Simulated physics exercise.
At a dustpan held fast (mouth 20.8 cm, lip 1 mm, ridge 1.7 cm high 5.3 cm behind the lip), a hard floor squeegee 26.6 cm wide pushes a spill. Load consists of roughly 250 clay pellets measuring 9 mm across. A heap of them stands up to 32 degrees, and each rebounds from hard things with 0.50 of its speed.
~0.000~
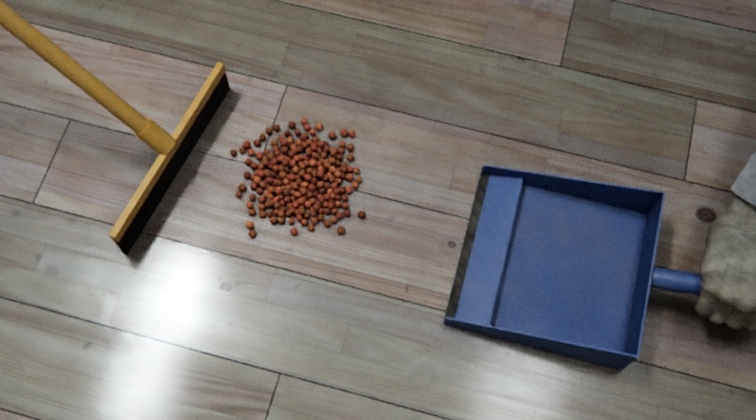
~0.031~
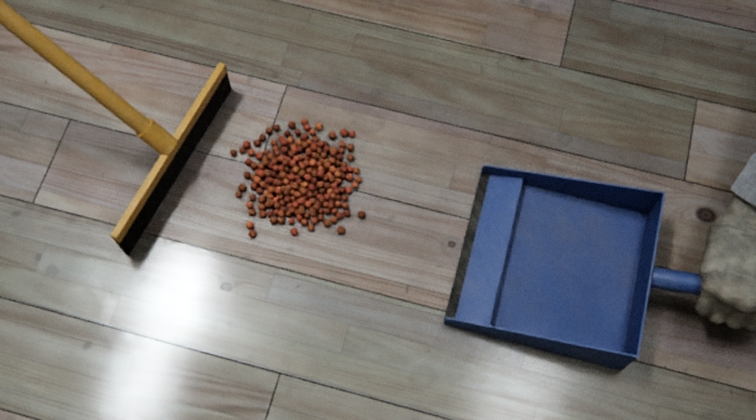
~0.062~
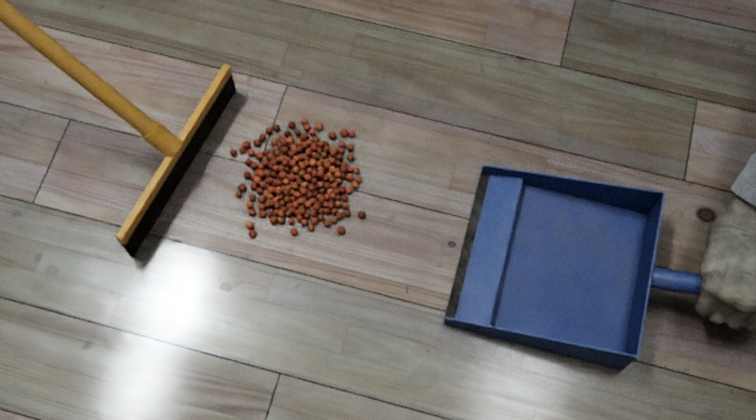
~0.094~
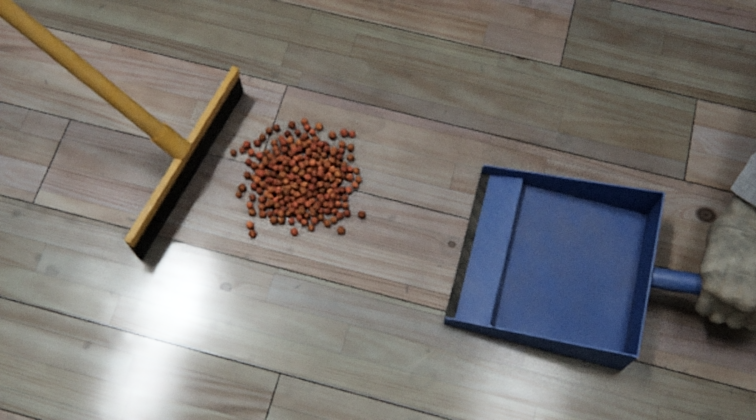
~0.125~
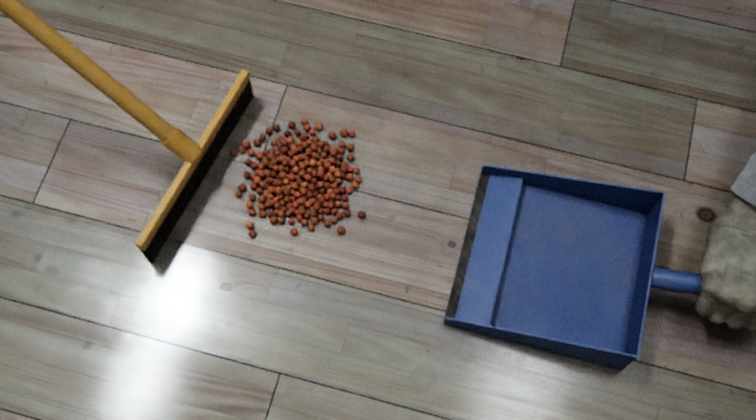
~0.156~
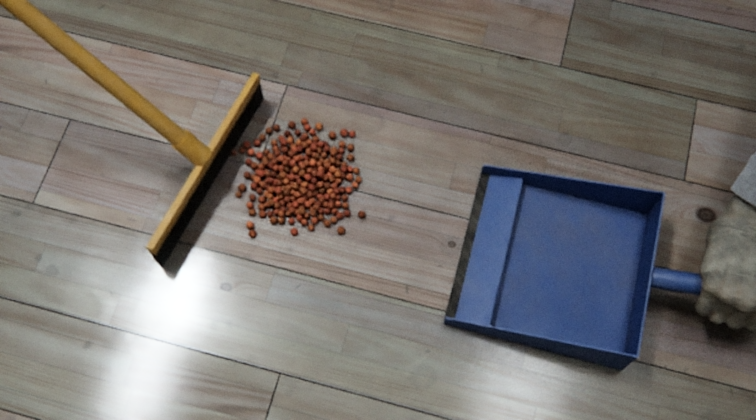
A yellow-handled squeegee with a dark blade slides a short way rightward across a pale wood-plank floor, seen from above, its blade slanting at the left and closing the gap to a loose heap of reddish-brown pellets. At the right, a gloved hand holds a blue dustpan still, its open side facing the pellets. The pellets show no clear movement, and the camera stays fixed.
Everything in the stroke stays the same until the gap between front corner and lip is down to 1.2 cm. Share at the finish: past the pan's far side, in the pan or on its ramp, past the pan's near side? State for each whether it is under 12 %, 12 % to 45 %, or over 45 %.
Outcome: Past the pan's far side: Small, in the pan or on its ramp: Moderate, past the pan's near side: Small.
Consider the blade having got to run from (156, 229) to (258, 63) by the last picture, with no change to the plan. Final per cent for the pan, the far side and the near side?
Pan: 0, far side: 35, near side: 0.
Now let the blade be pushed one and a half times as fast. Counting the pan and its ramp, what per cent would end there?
I'd put it at roughly 35 per cent.
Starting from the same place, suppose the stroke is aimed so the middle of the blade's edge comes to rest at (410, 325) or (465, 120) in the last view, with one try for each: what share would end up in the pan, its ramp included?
Some 35 in a hundred and 0 in a hundred.
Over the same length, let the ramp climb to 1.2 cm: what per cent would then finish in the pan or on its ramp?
In that case roughly 40 percent.
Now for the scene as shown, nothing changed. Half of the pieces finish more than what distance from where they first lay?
About 24 cm.
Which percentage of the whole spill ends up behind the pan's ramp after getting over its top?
Around 0 percent.
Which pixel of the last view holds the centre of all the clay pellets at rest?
About (464, 239).
Then, at 0.47 s, middle of the blade 19 cm from the lip; 0 % over the lip, far side 5 %, near side 0 %.
After 0.68 s, middle of the blade 9 cm from the lip; 0 % over the lip, far side 5 %, near side 0 %.
After 1.01 s, middle of the blade 4 cm from the lip; 40 % over the lip, far side 5 %, near side 5 %.
At rest (1.4 s), far side 5 %, pan 40 %, near side 5 %, in front of the lip or behind the blade 50 %.
